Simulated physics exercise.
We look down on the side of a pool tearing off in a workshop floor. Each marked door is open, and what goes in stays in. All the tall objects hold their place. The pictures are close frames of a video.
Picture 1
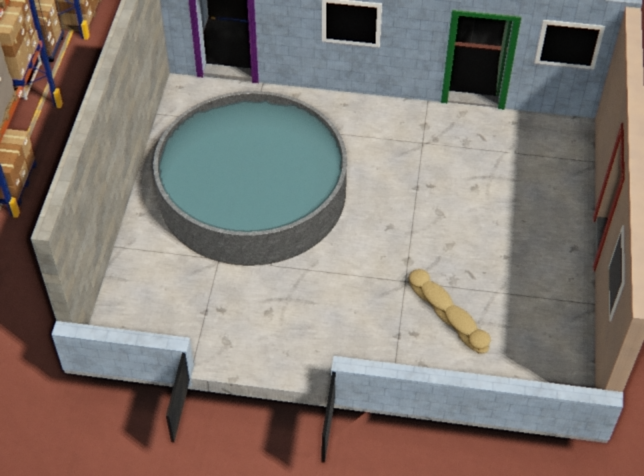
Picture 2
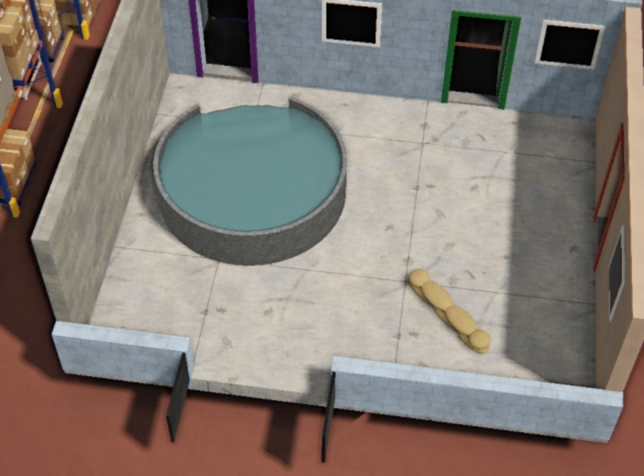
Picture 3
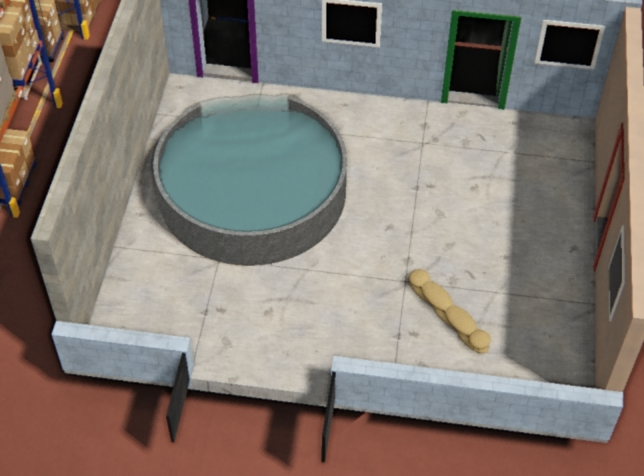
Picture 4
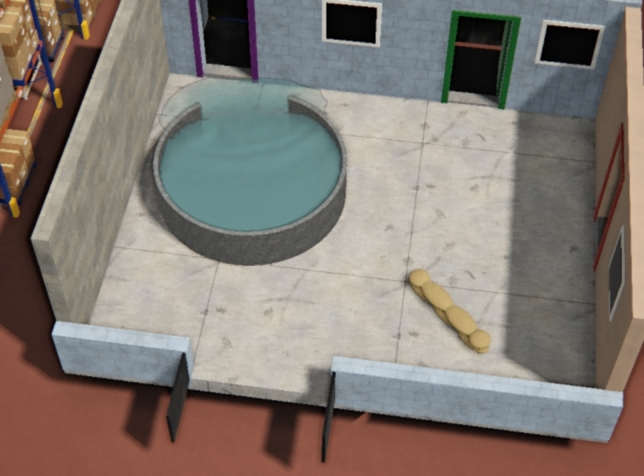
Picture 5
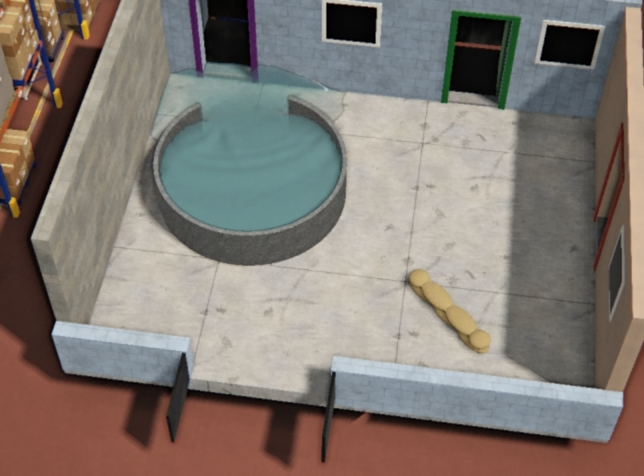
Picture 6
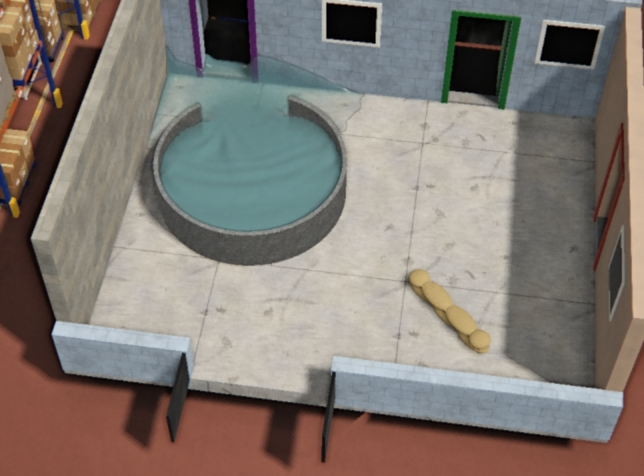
The video shows a round grey pool of still water in a walled workshop yard before a section of its far side opens, and water pours out, spreading across the pale floor to the blue wall near the purple doorway.
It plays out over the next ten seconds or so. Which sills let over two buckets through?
One by one: The red door holds within the limit; the purple door floods; the green door holds within the limit.
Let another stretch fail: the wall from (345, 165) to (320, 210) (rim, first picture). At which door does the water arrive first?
I say the red-painted one.
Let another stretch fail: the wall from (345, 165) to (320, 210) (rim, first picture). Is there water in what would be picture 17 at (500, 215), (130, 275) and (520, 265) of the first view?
One after the other: Under water, no water, under water.
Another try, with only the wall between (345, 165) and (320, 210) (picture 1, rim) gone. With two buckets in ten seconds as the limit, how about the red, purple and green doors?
In short: The red door passes that mark; the purple door holds; the green door goes over.
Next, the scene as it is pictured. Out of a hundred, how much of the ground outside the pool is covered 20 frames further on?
About 55 per cent.
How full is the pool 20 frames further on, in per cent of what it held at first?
Close to 44 %.
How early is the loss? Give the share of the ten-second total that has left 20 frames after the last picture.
Near 60 in a hundred.
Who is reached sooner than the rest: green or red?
First comes the green door.
A moment on, water covers 15 % of the floor; the red door not reached, the purple door far over two buckets in, the green door not reached.
Next, water covers 25 % of the floor; the red door not reached, the purple door far over two buckets in, the green door wet at the sill, nothing in.
Then, water covers 55 % of the floor; the red door wet at the sill, nothing in, the purple door far over two buckets in, the green door wet at the sill, nothing in.
Later, water covers 85 % of the floor; the red door wet at the sill, nothing in, the purple door far over two buckets in, the green door wet at the sill, nothing in.
In the end, water covers 100 % of the floor; the red door wet at the sill, nothing in, the purple door far over two buckets in, the green door wet at the sill, nothing in.
